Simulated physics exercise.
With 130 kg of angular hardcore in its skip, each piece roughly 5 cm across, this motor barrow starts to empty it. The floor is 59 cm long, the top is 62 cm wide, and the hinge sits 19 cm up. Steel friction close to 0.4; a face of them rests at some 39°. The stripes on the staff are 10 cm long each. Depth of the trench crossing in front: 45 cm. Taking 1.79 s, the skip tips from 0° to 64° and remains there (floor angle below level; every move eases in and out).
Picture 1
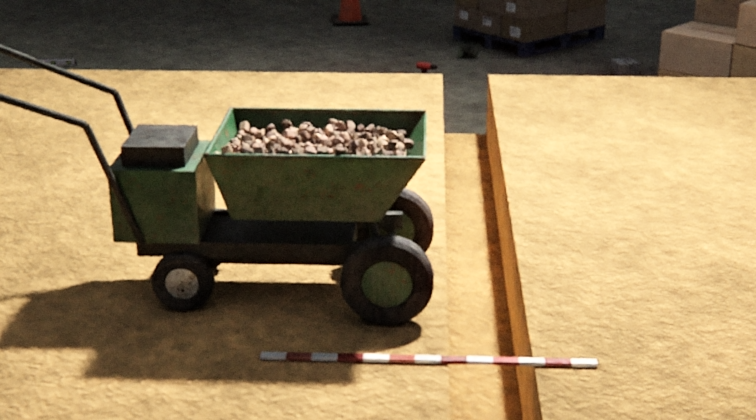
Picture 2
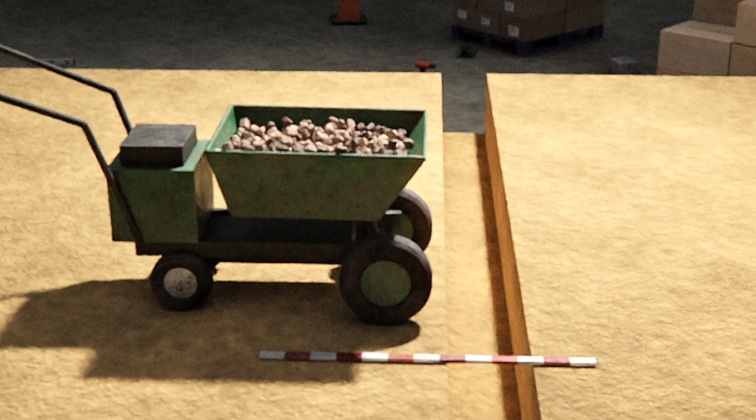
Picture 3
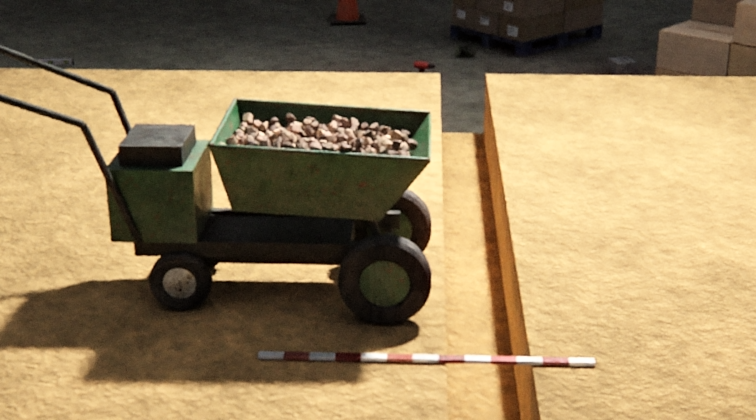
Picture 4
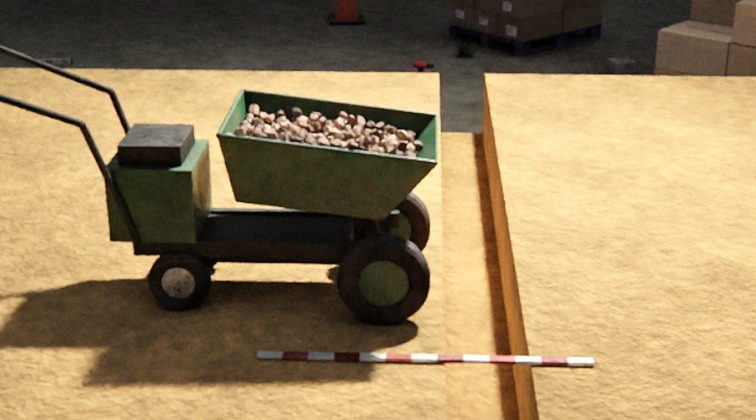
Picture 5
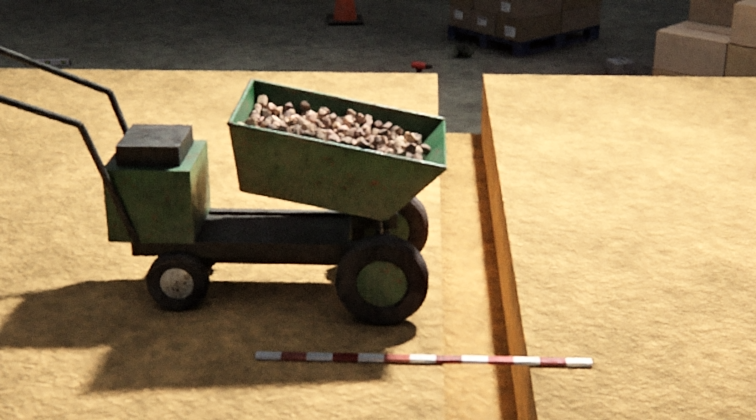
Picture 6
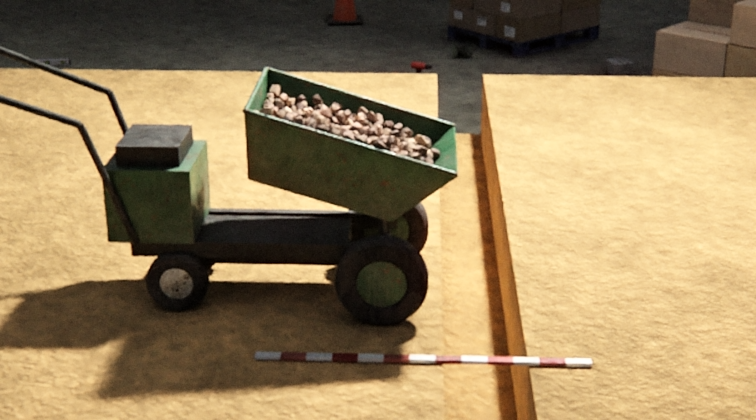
In this clip, a green motor barrow loaded with angular stones stands beside a trench, a striped staff lying in front. Its skip tilts gradually toward the right, the left end rising while the stones stay inside.
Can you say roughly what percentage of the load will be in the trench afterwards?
Roughly 9 per cent, I would say.
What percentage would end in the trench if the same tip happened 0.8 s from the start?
Near 5 per cent.
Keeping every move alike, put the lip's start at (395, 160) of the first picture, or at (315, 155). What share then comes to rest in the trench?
Estimates: 25 % then 35 %.
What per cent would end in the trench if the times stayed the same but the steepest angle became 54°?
I'd expect around 0 in a hundred.
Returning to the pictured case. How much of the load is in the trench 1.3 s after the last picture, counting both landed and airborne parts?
I'd say near 0 per cent at that time.
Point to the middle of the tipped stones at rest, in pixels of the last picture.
At about pixel (550, 292) in the last view.
Then, 0.7 s after the last picture the floor is at 54°, 100 % in the skip; the foremost stones are at (497, 212).
Then, 1.3 s after the last picture the floor is at 64°, 90 % in the skip, 9 % past the trench; the foremost stones are at (578, 293).
Then, 1.6 s after the last picture the floor is at 64°, 76 % in the skip, 1 % in the trench, 23 % past the trench; the foremost stones are at (631, 303).
Then, 3.6 s after the last picture the floor is at 64°, 59 % in the skip, 9 % in the trench, 32 % past the trench; the foremost stones are at (667, 297).
